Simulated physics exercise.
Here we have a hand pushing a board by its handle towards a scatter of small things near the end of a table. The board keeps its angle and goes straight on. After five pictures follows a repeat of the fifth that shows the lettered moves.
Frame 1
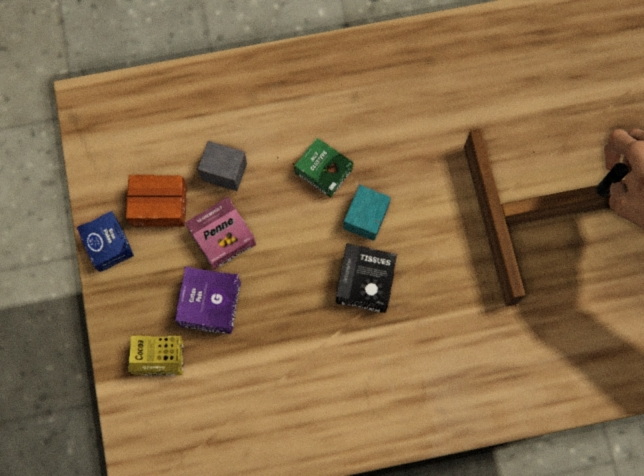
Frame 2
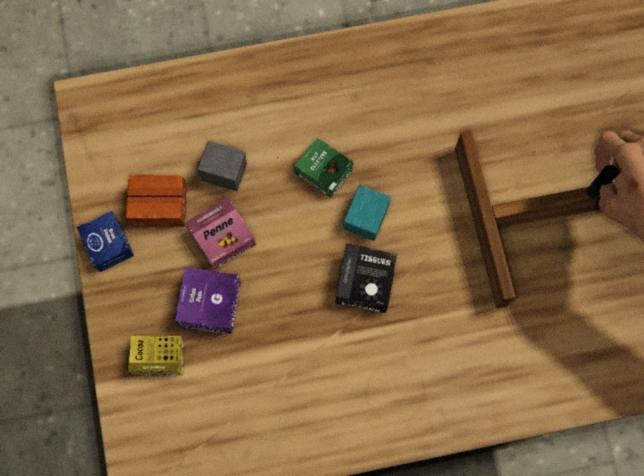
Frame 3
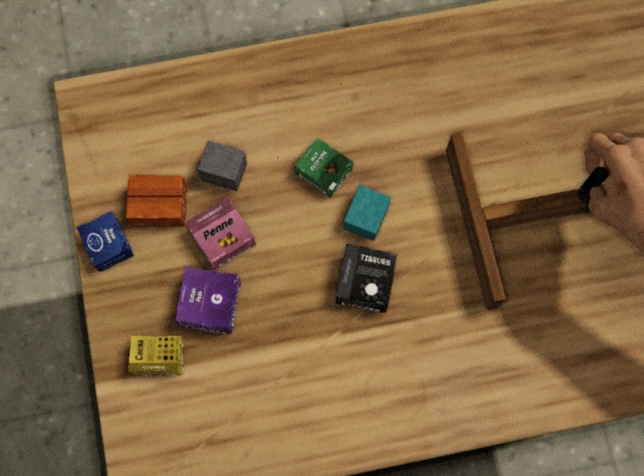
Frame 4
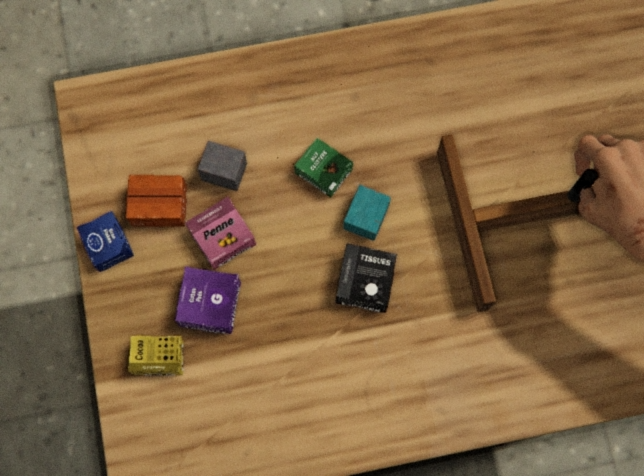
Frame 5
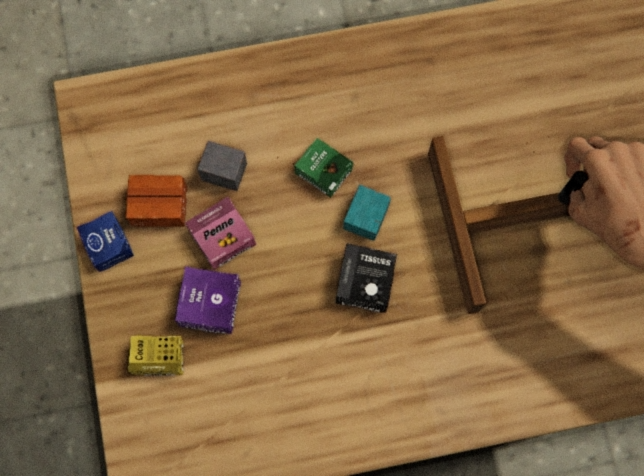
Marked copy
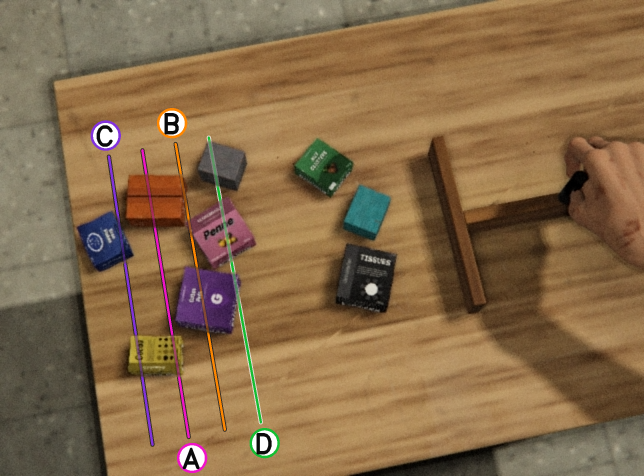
The video shows a hand holding the handle of a wooden board and sliding it slowly left across a wooden table toward a scatter of colourful small boxes and blocks, which stay still as the gap narrows slightly.
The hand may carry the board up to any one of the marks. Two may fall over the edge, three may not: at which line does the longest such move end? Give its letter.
A.
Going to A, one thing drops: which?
The blue box goes over.
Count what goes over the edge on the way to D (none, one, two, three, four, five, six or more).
In all, none.
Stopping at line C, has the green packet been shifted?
By then, yes.
On the marked copy, A at (165, 288); B at (199, 281); C at (130, 294); D at (234, 274).
Taking A. A third of the way, board (354, 239); green packet (299, 169); black box (329, 295).
Two thirds of the way, board (248, 260); purple box (169, 309); pink box (178, 247).
When it is over, board (164, 276); blue box over the edge; purple box (85, 325); one fallen.
As for the rest, B is within the limit but short; C drops four; D is within the limit but short.
